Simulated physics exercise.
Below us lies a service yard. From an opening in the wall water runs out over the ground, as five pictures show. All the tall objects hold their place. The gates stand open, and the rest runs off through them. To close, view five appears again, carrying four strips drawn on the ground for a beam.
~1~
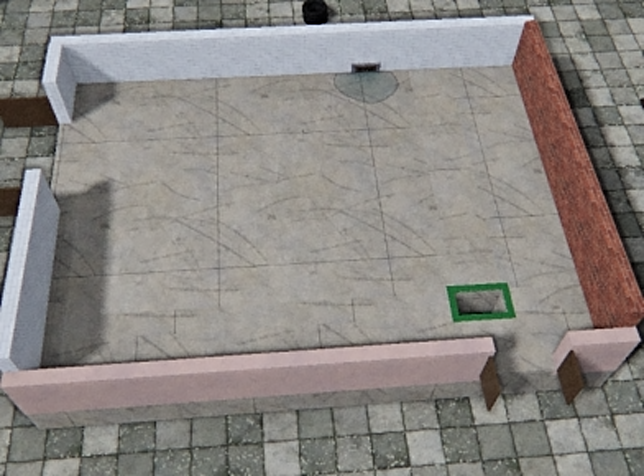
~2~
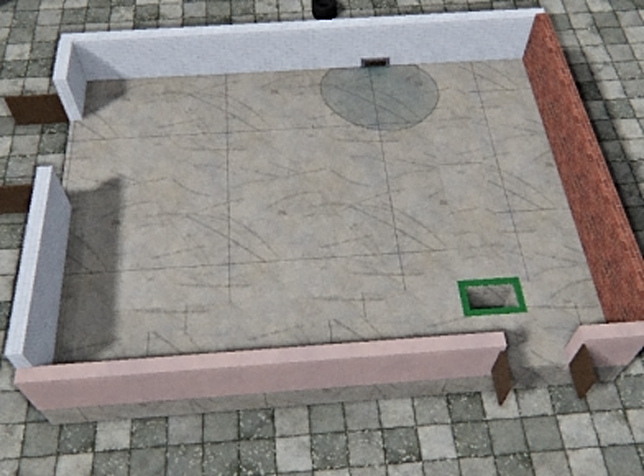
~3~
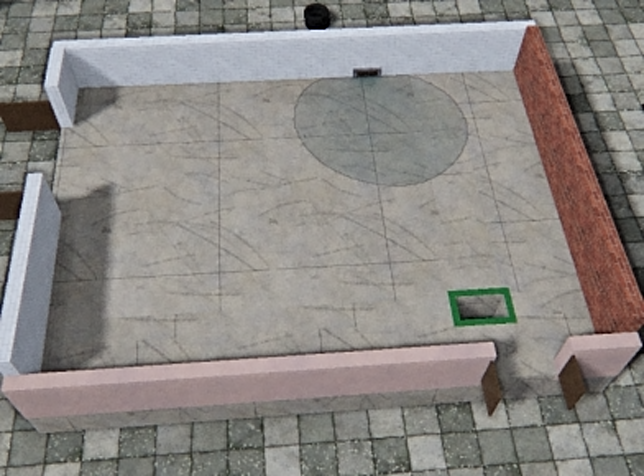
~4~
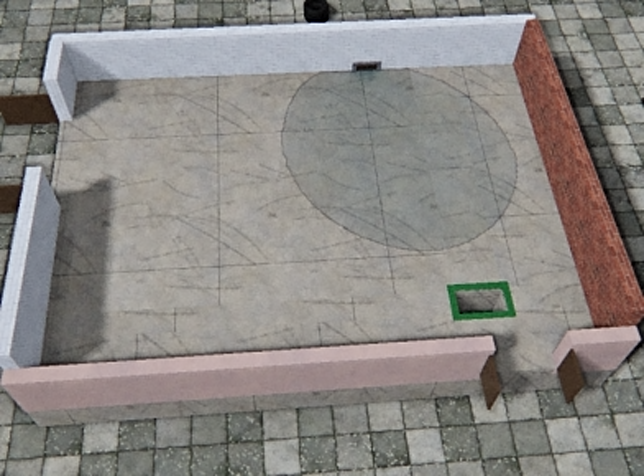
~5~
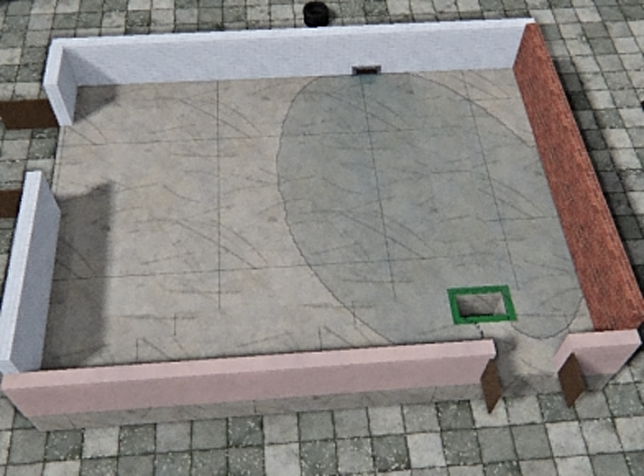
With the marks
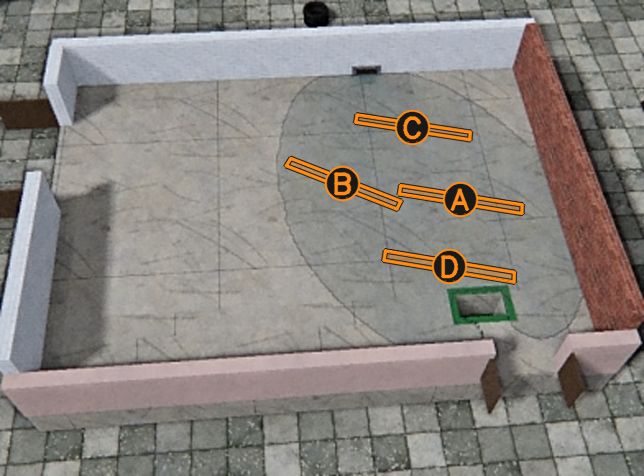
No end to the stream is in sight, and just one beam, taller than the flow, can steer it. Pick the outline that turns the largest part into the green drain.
Go for B.
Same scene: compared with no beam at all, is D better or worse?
Worse.
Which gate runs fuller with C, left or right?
The right one.
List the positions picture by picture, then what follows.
The first frame shows outfall at (366, 68); green drain at (481, 302); open gate at (517, 358); open gate at (66, 165); 1 % of the ground under water, visible out to (377, 97); green drain still dry.
In the second frame, 5 % of the ground under water, visible out to (401, 125); green drain still dry.
In the third frame, 12 % of the ground under water, visible out to (434, 174); green drain still dry.
In the fourth frame, 23 % of the ground under water, visible out to (439, 245); green drain still dry.
In the fifth frame, 39 % of the ground under water, visible out to (567, 310); green drain taking water.
In orange, A from (400, 189) to (522, 209); B from (288, 162) to (398, 205); C from (356, 118) to (470, 135); D from (384, 255) to (514, 277).
For position A, about 20 % of the stream goes into the green drain, about 79 % out by the gates.
For position B, about 29 % of the stream goes into the green drain, about 70 % out by the gates.
For position C, about 20 % of the stream goes into the green drain, about 79 % out by the gates.
For position D, about 20 % of the stream goes into the green drain, about 80 % out by the gates.
